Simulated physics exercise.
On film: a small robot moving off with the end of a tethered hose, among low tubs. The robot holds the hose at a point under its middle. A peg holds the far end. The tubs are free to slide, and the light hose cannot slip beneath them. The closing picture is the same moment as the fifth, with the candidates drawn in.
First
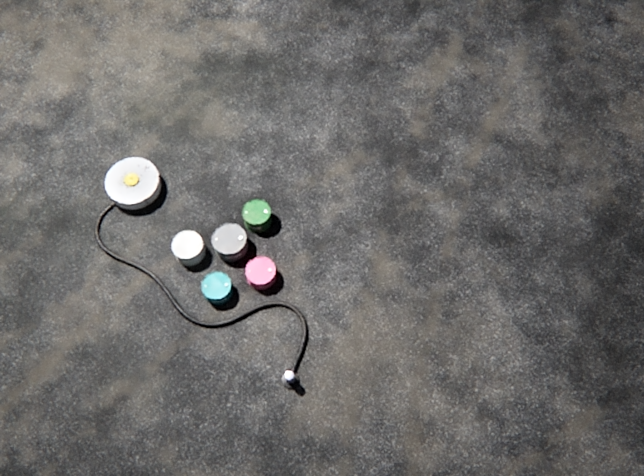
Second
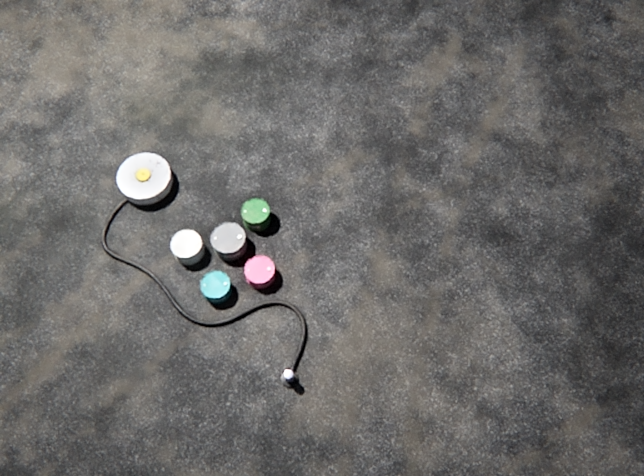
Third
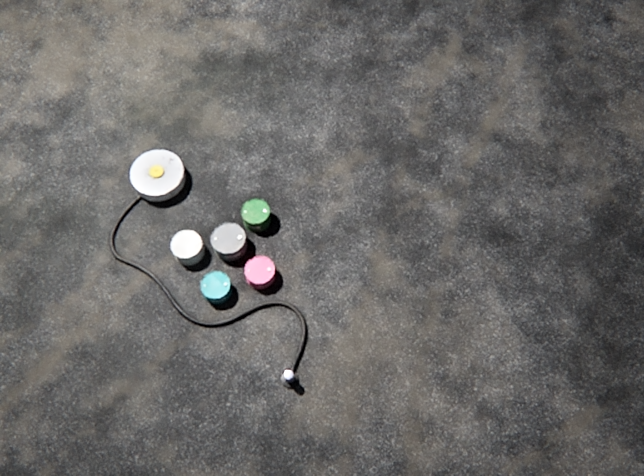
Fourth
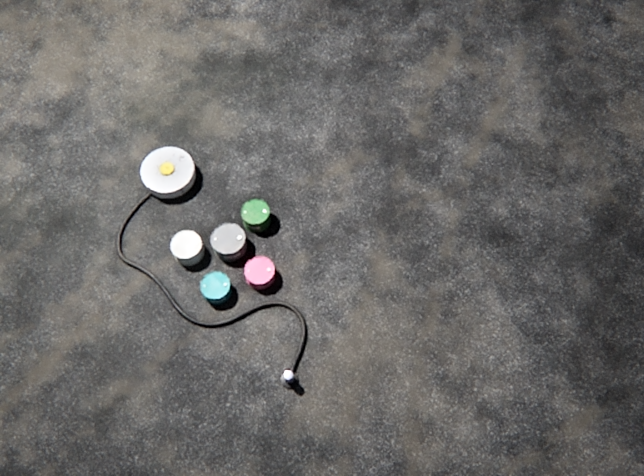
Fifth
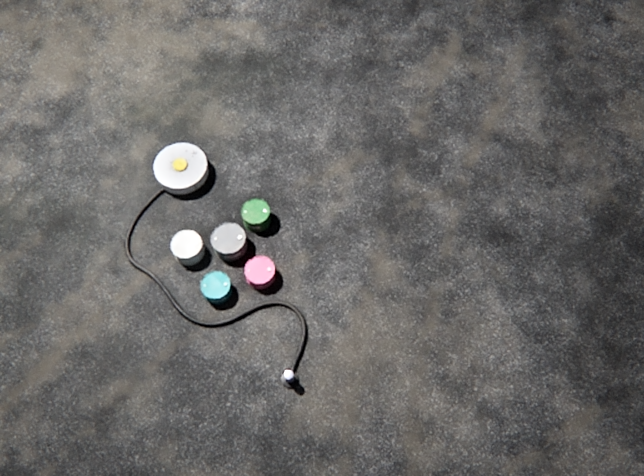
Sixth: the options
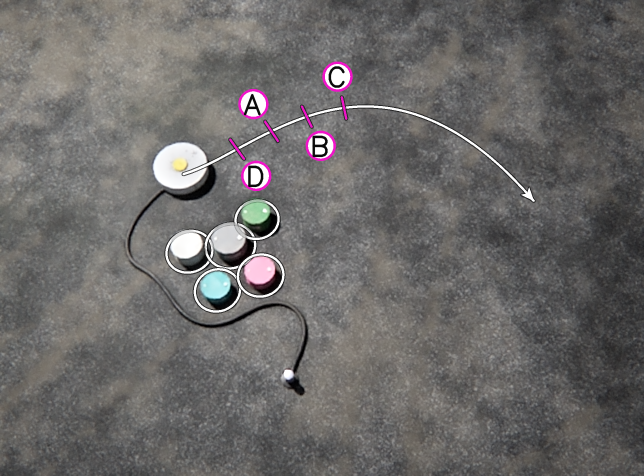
A large round white disc with a yellow centre sits at the upper left of a mottled dark grey floor, seen from above. A thin black hose curves from it around five small tubs, white, grey, green, pink and turquoise, to a small pale peg below. The disc glides slowly right and slightly upward, drawing the hose's near end along, while the tubs, peg and view stay still.
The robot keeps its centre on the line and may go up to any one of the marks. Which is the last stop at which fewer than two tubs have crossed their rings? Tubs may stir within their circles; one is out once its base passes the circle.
Up to mark B.
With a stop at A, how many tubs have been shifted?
The count is none.
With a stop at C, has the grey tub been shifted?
Yes.
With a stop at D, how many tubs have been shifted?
The count is none.
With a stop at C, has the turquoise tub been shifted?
Yes.
On the marked copy, A at (271, 131); B at (307, 117); C at (344, 108); D at (237, 149); the route from (183, 174) via (366, 106) to (534, 201).
With B. Early on, robot (227, 149).
Further on, robot (269, 127).
At the end, robot (307, 111); white tub (193, 248); none over the rings.
As for the rest, A is within the limit but short; C has three over the rings; D is within the limit but short.
